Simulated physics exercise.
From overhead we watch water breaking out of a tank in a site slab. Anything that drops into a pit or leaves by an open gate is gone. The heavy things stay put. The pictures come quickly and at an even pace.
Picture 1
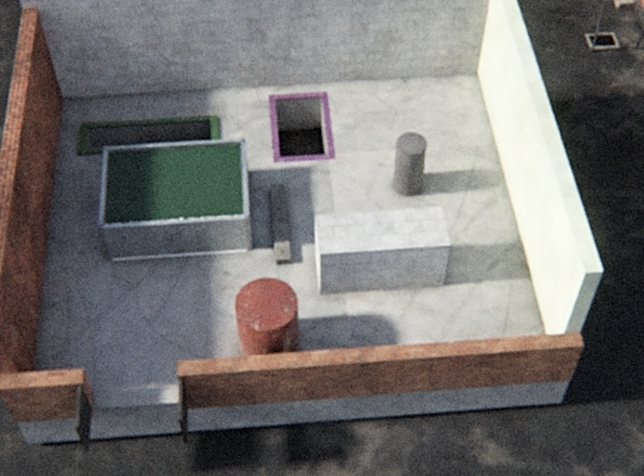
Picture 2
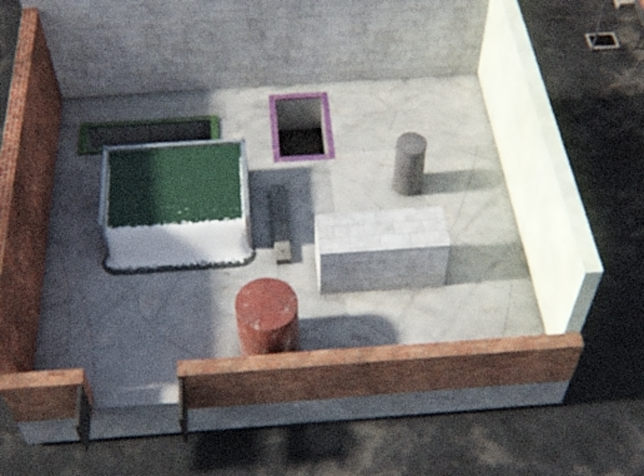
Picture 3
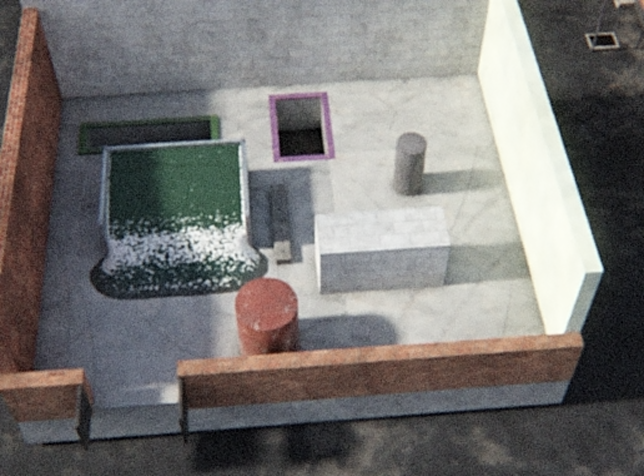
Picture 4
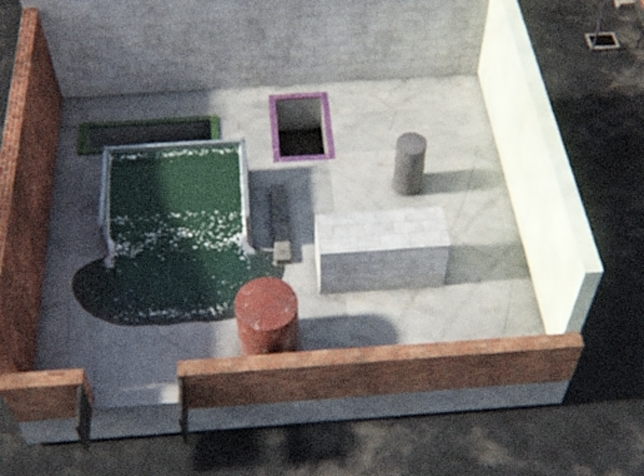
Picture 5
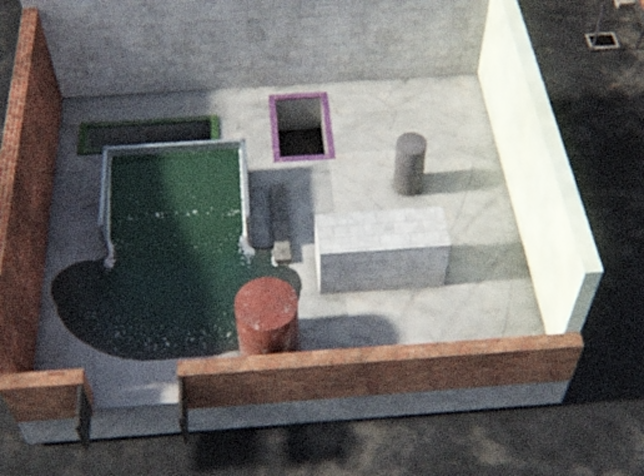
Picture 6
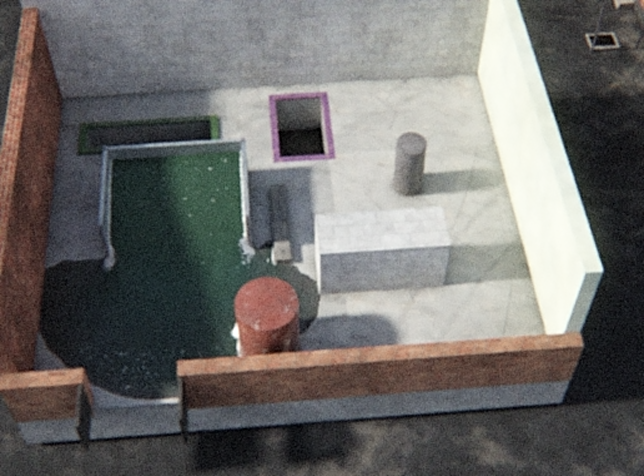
Green water stands in a pale-walled tank at the left of a grey concrete slab, seen from a high, steady overhead view, enclosed by brick, grey and cream walls. A red drum sits near the front, with a pale block and grey cylinder to the right and a purple-edged opening behind. The tank's near side gives way to white froth, and dark green water spreads forward in a widening rounded pool, reaching around the drum and towards the front wall's gap.
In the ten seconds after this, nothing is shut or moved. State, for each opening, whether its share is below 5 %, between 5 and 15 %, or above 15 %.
Outcome: The gate is a major outlet here - beyond fifteen per cent. The green pit is a minor outlet here - below five per cent. The purple pit is a minor outlet here - below five per cent.
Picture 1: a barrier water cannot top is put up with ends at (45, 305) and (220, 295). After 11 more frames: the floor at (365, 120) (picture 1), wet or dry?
Finding: Unreached.
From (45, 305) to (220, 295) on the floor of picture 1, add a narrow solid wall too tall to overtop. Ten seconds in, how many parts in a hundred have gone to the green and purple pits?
The green pit gets 10 per cent, the purple pit 10 per cent.
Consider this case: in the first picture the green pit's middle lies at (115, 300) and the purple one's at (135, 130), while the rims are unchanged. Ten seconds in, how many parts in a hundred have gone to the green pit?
The green pit receives 45 per cent.
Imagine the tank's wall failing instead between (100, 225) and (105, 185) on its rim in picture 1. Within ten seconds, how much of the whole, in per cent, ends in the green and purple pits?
Green 14 %, purple 8 %.
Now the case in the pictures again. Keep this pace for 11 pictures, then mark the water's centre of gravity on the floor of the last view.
Close to pixel (193, 301).
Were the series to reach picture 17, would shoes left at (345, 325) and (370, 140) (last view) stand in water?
First pixel swamped; second pixel not reached.
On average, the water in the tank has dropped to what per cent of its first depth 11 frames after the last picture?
Roughly 24 %.
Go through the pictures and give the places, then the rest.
Still water in the water tank at (175, 185), in the first frame.
Water pours out at (178, 243) and has run to (106, 261), in the second frame.
The front is at (98, 280), out from the gap at (179, 244), in the third frame.
The front is at (81, 293), out from the gap at (179, 245), in the fourth frame.
The front is at a hidden place, out from the gap at (179, 246), in the fifth frame.
The front is at a hidden place, out from the gap at (179, 246), in the sixth frame.
A moment on, water covers 25 % of the floor; the gate 7 %, the green pit 0 %, the purple pit 0 %.
Next, water covers 35 % of the floor; the gate 18 %, the green pit 0 %, the purple pit 0 %.
Then, water covers 40 % of the floor; the gate 30 %, the green pit 0 %, the purple pit 0 %.
Later, water covers 70 % of the floor; the gate 38 %, the green pit 0 %, the purple pit 0 %.
In the end, water covers 90 % of the floor; the gate 43 %, the green pit 1 %, the purple pit 2 %.
